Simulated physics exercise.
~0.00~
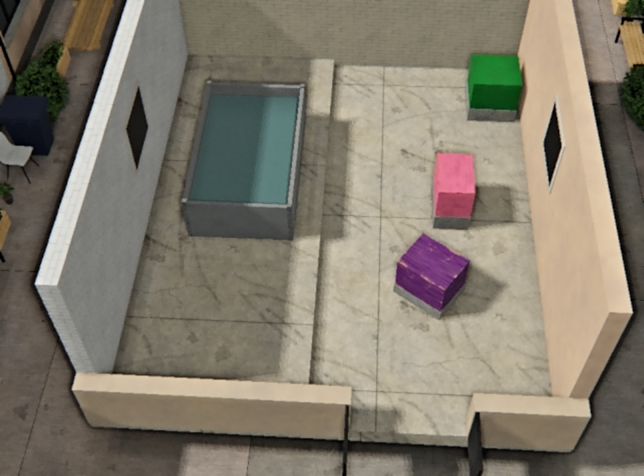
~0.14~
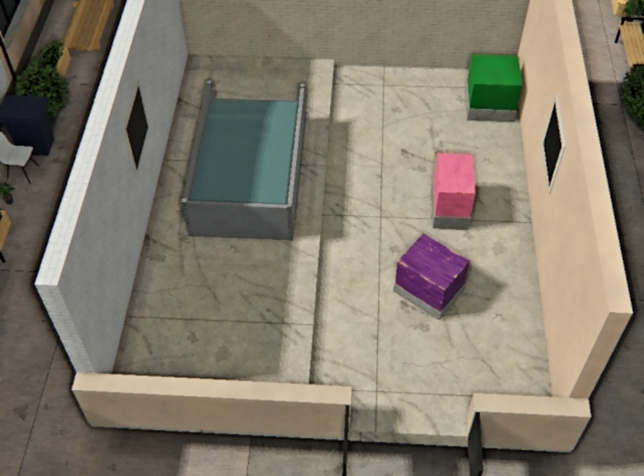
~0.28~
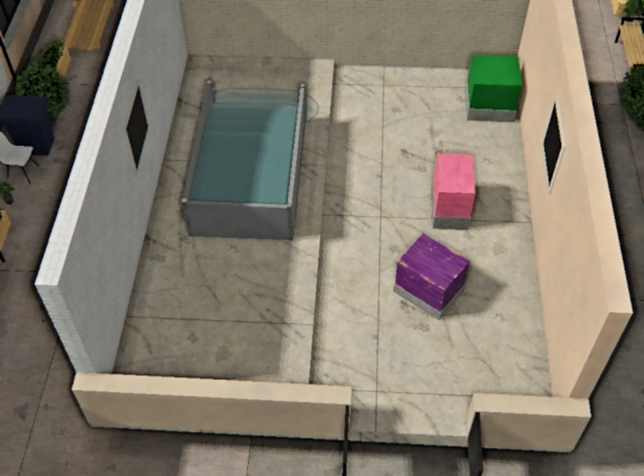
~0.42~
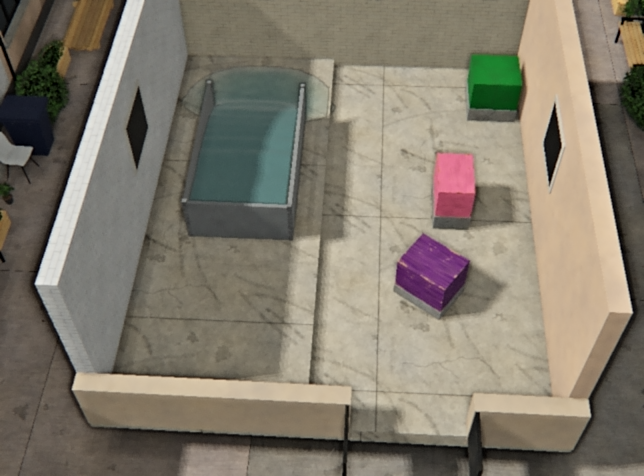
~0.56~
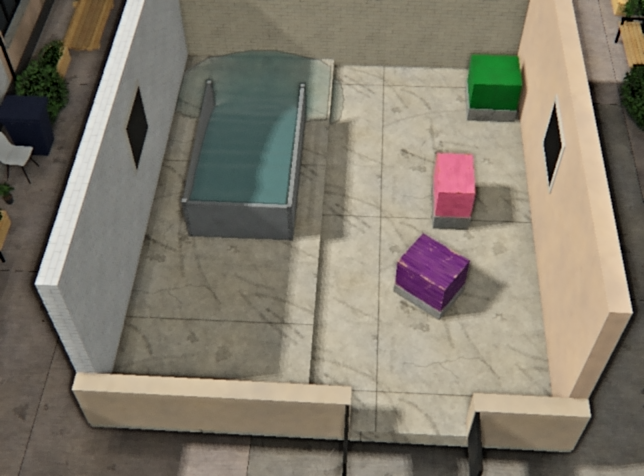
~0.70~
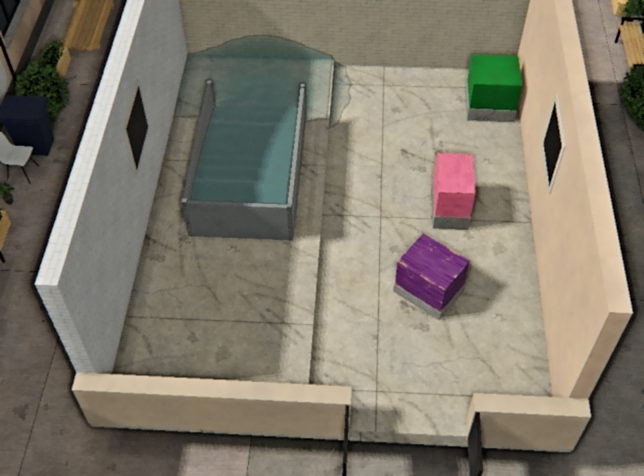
A large grey open tank of still, blue-green water stands on the left of a walled, marble-floored yard, seen from above by a camera that stays still. To the right, green, pink and purple crates sit on grey blocks. The tank's far wall disappears, and water pours out behind it, spreading in a rounded sheet across the floor to the back wall while the crates stay put.
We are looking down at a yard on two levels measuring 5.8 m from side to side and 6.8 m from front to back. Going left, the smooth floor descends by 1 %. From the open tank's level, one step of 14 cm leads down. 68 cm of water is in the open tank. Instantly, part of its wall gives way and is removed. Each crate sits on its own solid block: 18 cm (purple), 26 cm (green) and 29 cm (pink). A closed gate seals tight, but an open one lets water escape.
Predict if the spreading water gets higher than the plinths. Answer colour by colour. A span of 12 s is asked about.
I would say the purple crate remains dry, the green crate ends up wet, the pink crate remains dry.
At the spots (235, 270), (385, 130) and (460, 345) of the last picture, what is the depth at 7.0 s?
Spot by spot: Some 0, 8, then 5 cm.
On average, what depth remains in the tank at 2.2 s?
Average depth: About 26 cm.
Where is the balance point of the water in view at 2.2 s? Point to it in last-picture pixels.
I'd put it close to (266, 118).
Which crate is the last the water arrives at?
The purple one.
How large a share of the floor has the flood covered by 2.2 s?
Covered: Roughly 25 %.
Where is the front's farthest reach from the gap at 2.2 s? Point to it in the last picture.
Somewhere around (511, 76).
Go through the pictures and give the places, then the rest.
Still water, 68 cm deep, in the open tank at (247, 145), in the first picture.
The front is at (210, 116), 0.8 m from the gap at (258, 111); 0.3 m2 of floor is under water; 68 cm left at the back of the open tank, in the second picture.
Water pours out at (258, 112) and has run 1.0 m, to (210, 99); deepest outside 30 cm, 68 cm at the open tank's back, in the third picture.
Water pours out at (258, 113) and has run 1.4 m, to (211, 78); deepest outside 29 cm, 68 cm at the open tank's back, in the fourth picture.
The front is at (218, 58), 1.8 m from the gap at (258, 114); 3.8 m2 of floor is under water; 68 cm left at the back of the open tank, in the fifth picture.
The front is at (188, 57), 2.1 m from the gap at (258, 114); 4.2 m2 of floor is under water; 62 cm left at the back of the open tank, in the sixth picture.
After 1.4 s water covers 15 % of the floor and is deepest (48 cm) near (187, 61); purple plinth not reached, green plinth not reached, pink plinth not reached.
After 2.2 s water covers 25 % of the floor and is deepest (46 cm) near (187, 61); purple plinth not reached, green plinth reached, pink plinth not reached.
After 3.5 s water covers 45 % of the floor and is deepest (37 cm) near (512, 83); purple plinth not reached, green plinth reached, pink plinth reached.
After 7.0 s water covers 90 % of the floor and is deepest (14 cm) near (508, 421); purple plinth reached, green plinth reached, pink plinth reached.
After 12.0 s water covers 95 % of the floor and is deepest (10 cm) near (319, 340); highest at the purple plinth 10 cm, highest at the green plinth 32 cm, highest at the pink plinth 16 cm.
